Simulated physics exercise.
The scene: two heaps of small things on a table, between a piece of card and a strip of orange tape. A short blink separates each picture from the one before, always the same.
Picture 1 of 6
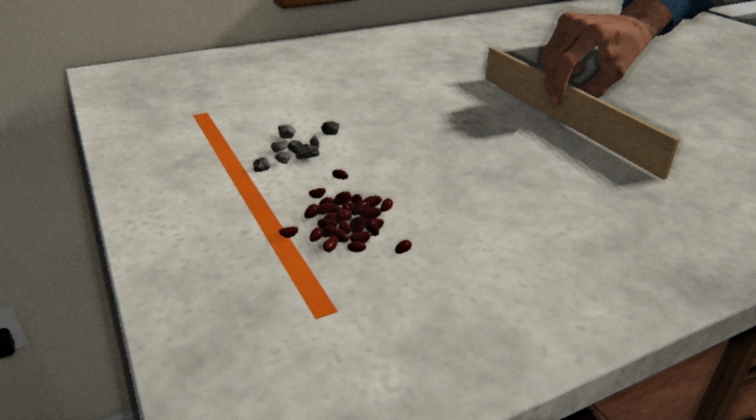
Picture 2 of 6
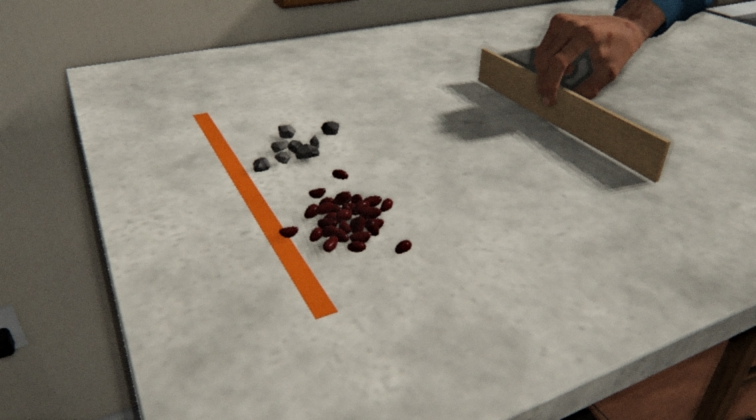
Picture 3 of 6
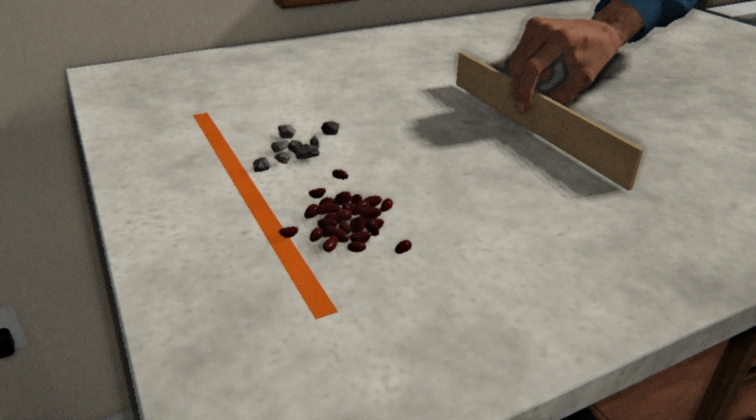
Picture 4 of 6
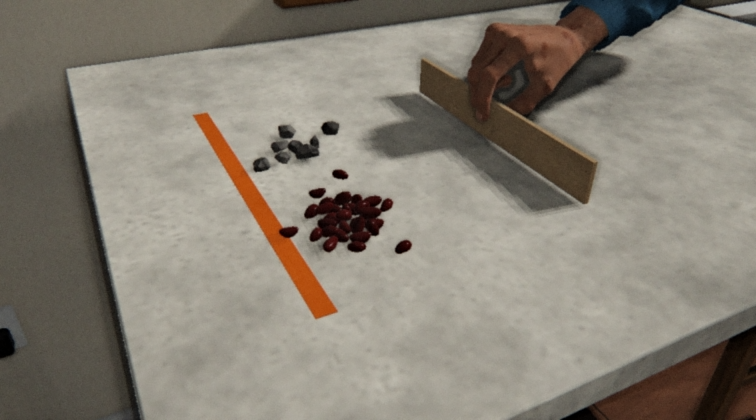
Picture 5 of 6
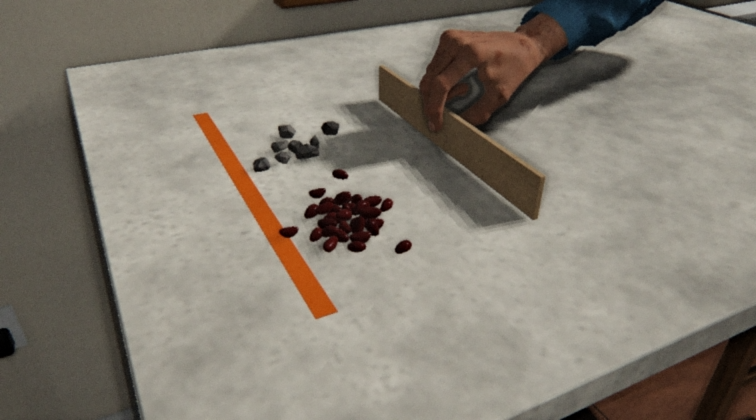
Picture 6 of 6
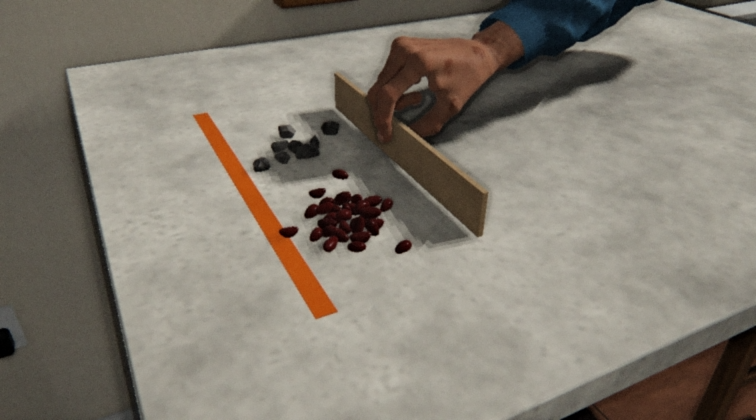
A hand in a blue sleeve slides an upright tan board leftward across a mottled pale grey tabletop, seen from above at an angle. To the left lie a small cluster of dark grey stones, a larger heap of dark red beans nearer the viewer, and a strip of orange tape. The board moves slowly, then faster, its shadow crossing the unmoving piles, while the camera stays still.
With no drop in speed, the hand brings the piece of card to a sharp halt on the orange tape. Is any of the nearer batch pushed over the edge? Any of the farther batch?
The nearer batch partly falls; the farther batch partly falls.
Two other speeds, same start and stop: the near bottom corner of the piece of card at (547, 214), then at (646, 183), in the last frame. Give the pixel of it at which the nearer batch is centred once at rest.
Near (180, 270) in the first try and near (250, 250) in the second.
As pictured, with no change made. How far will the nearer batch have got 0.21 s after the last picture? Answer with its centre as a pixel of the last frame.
Centre: About (203, 258).
Then, 0.10 s after the last picture, piece of card still moving, near (301, 141); nearer batch all on the table, its front near (265, 237); farther batch all on the table, its front near (240, 148).
Then, 0.21 s after the last picture, piece of card stopped at the orange tape; nearer batch all on the table, its front near (143, 259); farther batch all on the table, its front near (132, 197).
Then, 0.49 s after the last picture, piece of card stopped at the orange tape; nearer batch most over the edge; farther batch most over the edge.
At rest, piece of card stopped at the orange tape; nearer batch most over the edge; farther batch most over the edge.
